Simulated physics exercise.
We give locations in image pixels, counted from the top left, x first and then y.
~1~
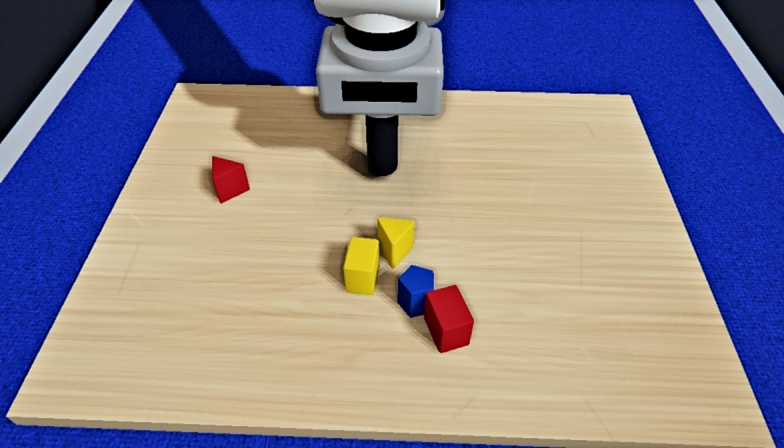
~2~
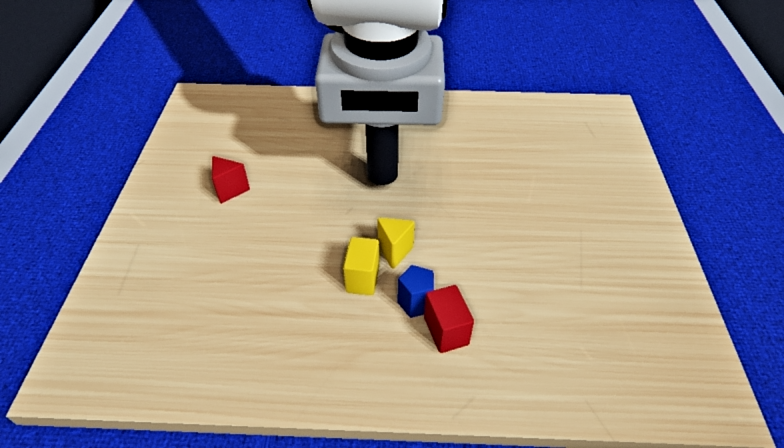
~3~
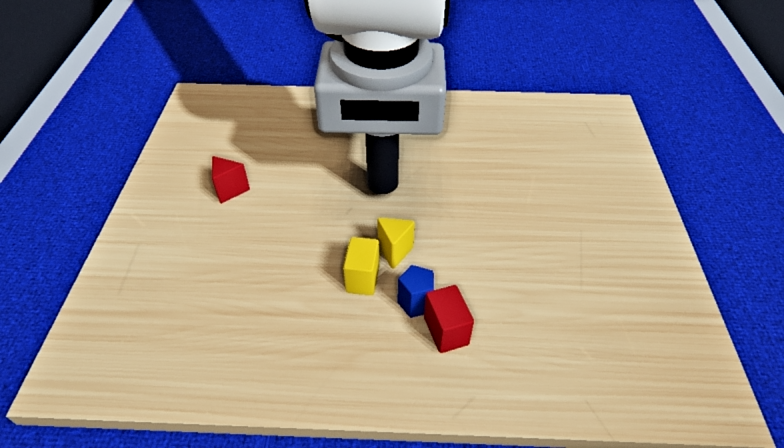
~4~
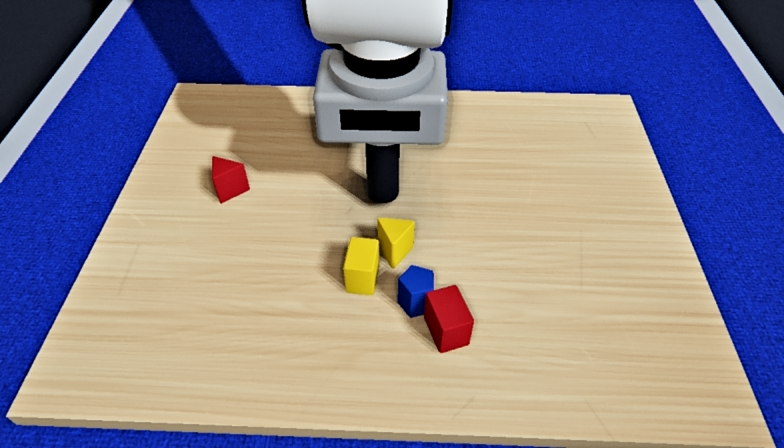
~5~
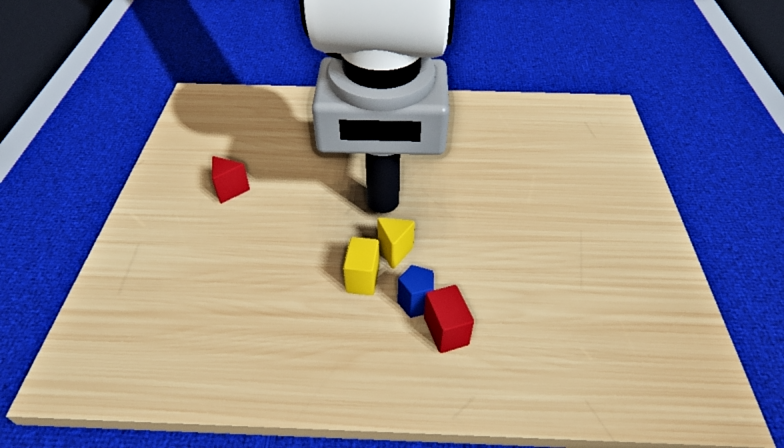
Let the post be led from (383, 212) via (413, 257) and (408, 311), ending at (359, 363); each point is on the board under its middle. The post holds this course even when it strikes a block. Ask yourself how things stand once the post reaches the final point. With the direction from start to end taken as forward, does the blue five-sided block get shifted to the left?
No, that is not how it ends up.
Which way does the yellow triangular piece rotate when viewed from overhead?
Looking down on the board, it turns clockwise.
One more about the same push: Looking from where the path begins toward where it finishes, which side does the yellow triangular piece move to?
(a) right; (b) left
It's a.
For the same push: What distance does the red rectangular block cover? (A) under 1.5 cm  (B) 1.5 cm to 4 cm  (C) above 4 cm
A (under 1.5 cm)
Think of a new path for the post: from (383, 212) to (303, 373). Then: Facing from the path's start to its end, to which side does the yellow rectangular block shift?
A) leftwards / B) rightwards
Choice A: Leftwards.
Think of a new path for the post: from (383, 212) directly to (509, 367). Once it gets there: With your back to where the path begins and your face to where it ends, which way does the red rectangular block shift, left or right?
Gets pushed right.
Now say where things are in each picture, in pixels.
The first frame shows lower end of the post (382, 166), tops of blocks, yellow rectangular block (361, 253), yellow triangular piece (395, 227), blue five-sided block (418, 279), red rectangular block (450, 306).
The second frame shows post (383, 175), blocks as before.
The third frame shows post (383, 184), blocks as before.
The fourth frame shows post (383, 193), blocks as before.
The fifth frame shows post (383, 202), yellow rectangular block (361, 253), yellow triangular piece (395, 227), blue five-sided block (418, 279), red rectangular block (450, 306).
What follows on the original path. One third of the way, post (413, 247); yellow triangular piece (399, 252), turned 30° clockwise.
Two thirds of the way, post (408, 302); yellow triangular piece (377, 281), turned 105° clockwise; blue five-sided block (399, 317); red rectangular block (451, 317), turned 40° anticlockwise.
At the end, post (358, 354); yellow rectangular block not moved; yellow triangular piece (370, 284), turned 120° clockwise; blue five-sided block (376, 371), turned 55° anticlockwise; red rectangular block (451, 317), turned 40° anticlockwise.
